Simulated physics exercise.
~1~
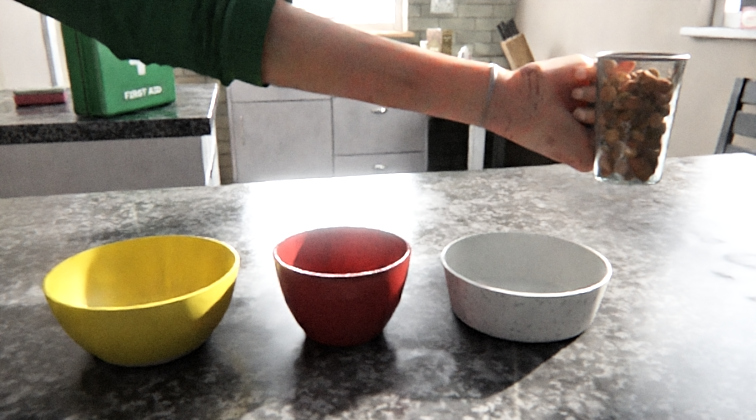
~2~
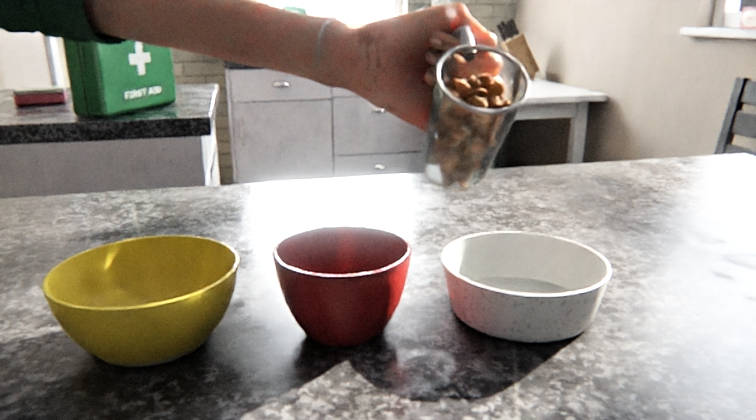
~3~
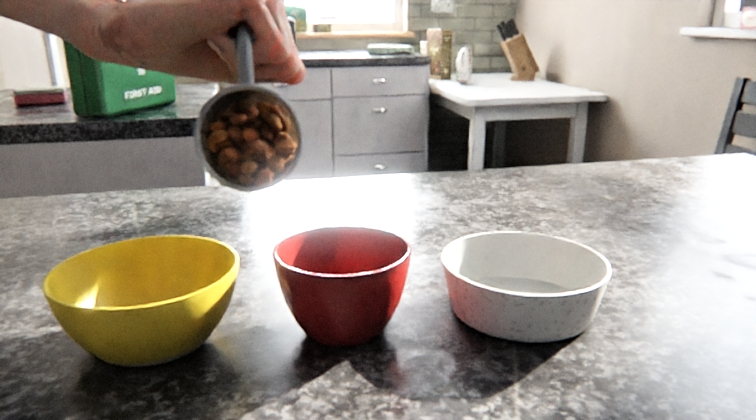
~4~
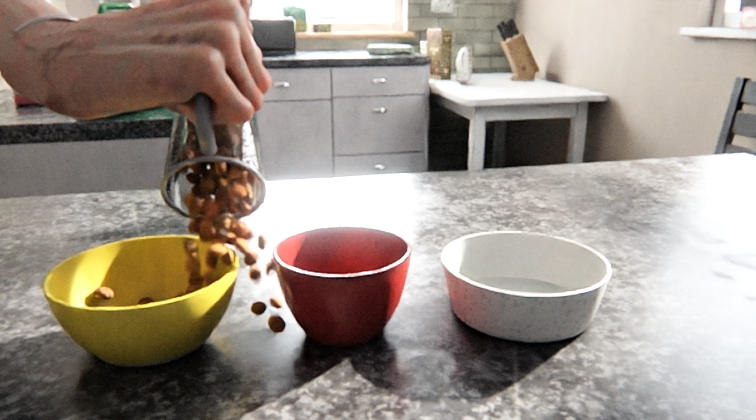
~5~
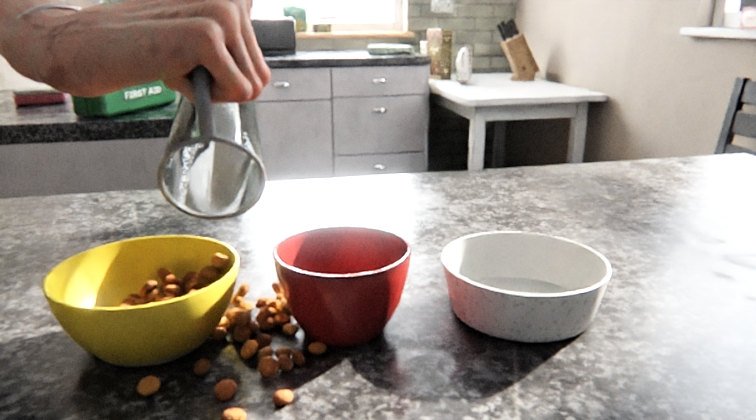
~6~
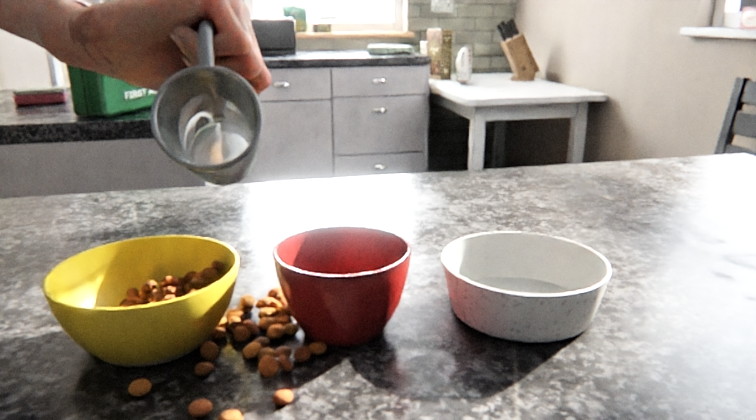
A hand carrying a clear cup of kibble left and tipping it over a yellow bowl, some pieces spilling onto the counter.
